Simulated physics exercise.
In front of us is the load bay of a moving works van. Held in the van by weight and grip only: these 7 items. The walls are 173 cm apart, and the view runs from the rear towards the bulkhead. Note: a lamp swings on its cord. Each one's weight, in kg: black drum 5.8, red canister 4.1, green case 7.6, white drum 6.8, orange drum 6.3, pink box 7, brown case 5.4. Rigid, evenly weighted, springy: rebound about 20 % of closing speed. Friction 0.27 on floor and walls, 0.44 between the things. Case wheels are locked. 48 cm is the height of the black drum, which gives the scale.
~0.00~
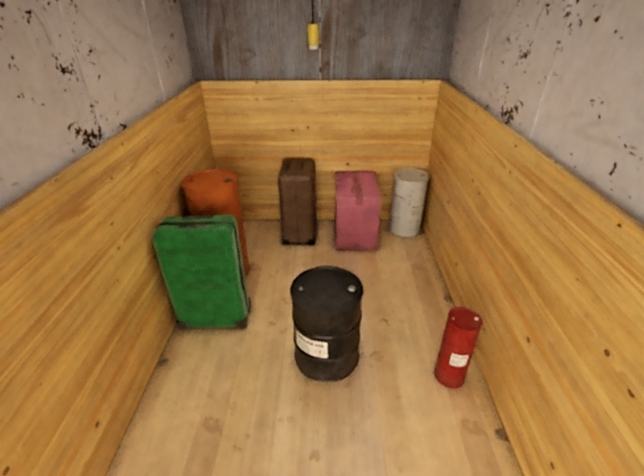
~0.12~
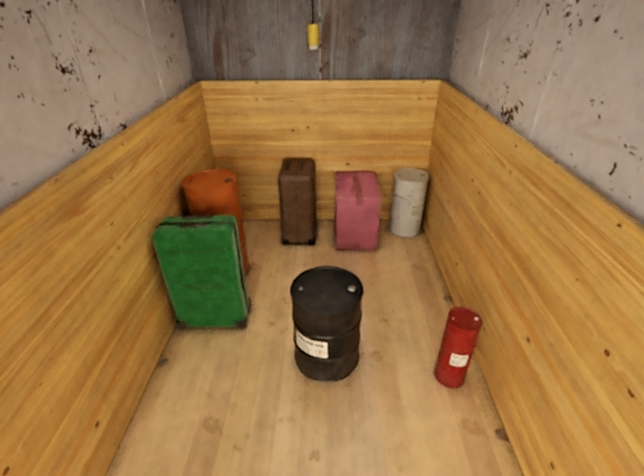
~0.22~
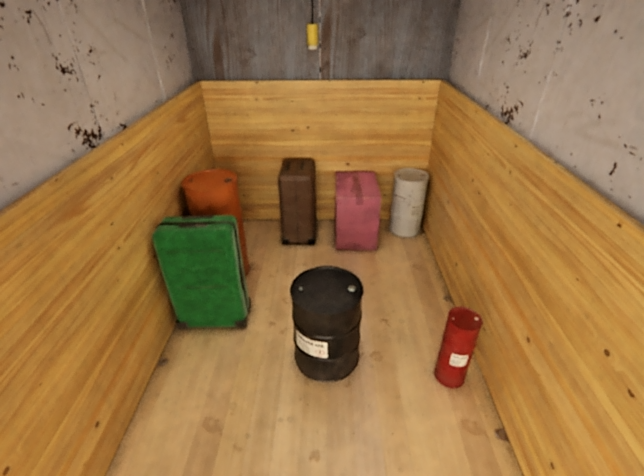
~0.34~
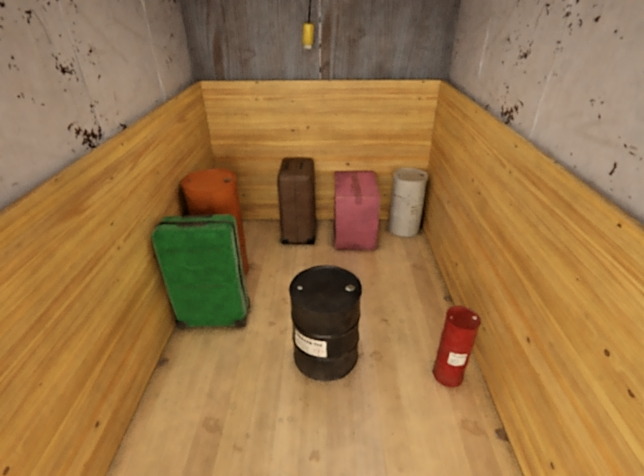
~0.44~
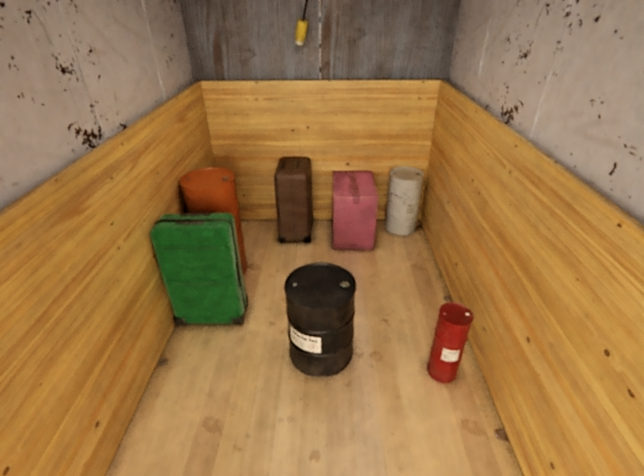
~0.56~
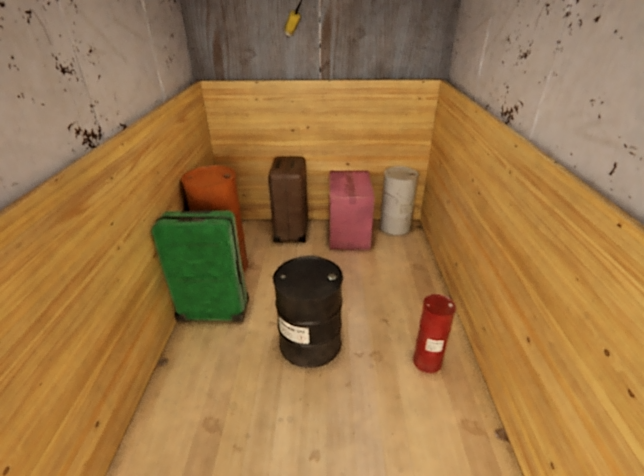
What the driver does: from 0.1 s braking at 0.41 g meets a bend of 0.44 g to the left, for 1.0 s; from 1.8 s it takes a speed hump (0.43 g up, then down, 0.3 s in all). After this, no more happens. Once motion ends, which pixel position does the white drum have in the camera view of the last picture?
Its pixel position is about (361, 202).
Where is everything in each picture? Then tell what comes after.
The first picture shows steady run; white drum (408, 203); black drum (327, 324).
The second picture shows steady run; green case (206, 274).
The third picture shows force 0.20 g forwards, 0.21 g left; pink box (356, 210); brown case (299, 201).
The fourth picture shows force 0.39 g forwards, 0.42 g left; black drum (326, 323); red canister (455, 347).
The fifth picture shows force 0.41 g forwards, 0.44 g left; red canister (448, 344) slid 4 cm; green case (204, 271) slid 3 cm.
The sixth picture shows force 0.41 g forwards, 0.44 g left; white drum (398, 201) slid 8 cm; pink box (350, 209) slid 5 cm.
After 0.76 s, force 0.41 g forwards, 0.44 g left; white drum slid 17 cm near (387, 201); red canister slid 38 cm; black drum slid 38 cm.
After 0.96 s, force 0.23 g forwards, 0.25 g left; white drum slid 29 cm near (372, 201); red canister slid 75 cm; black drum slid 56 cm.
At rest (2.7 s), not toppled but over 15 cm from the start, black drum, red canister, green case, white drum, orange drum, pink box and brown case. Seen from the same camera at the end, white drum near (361, 202).
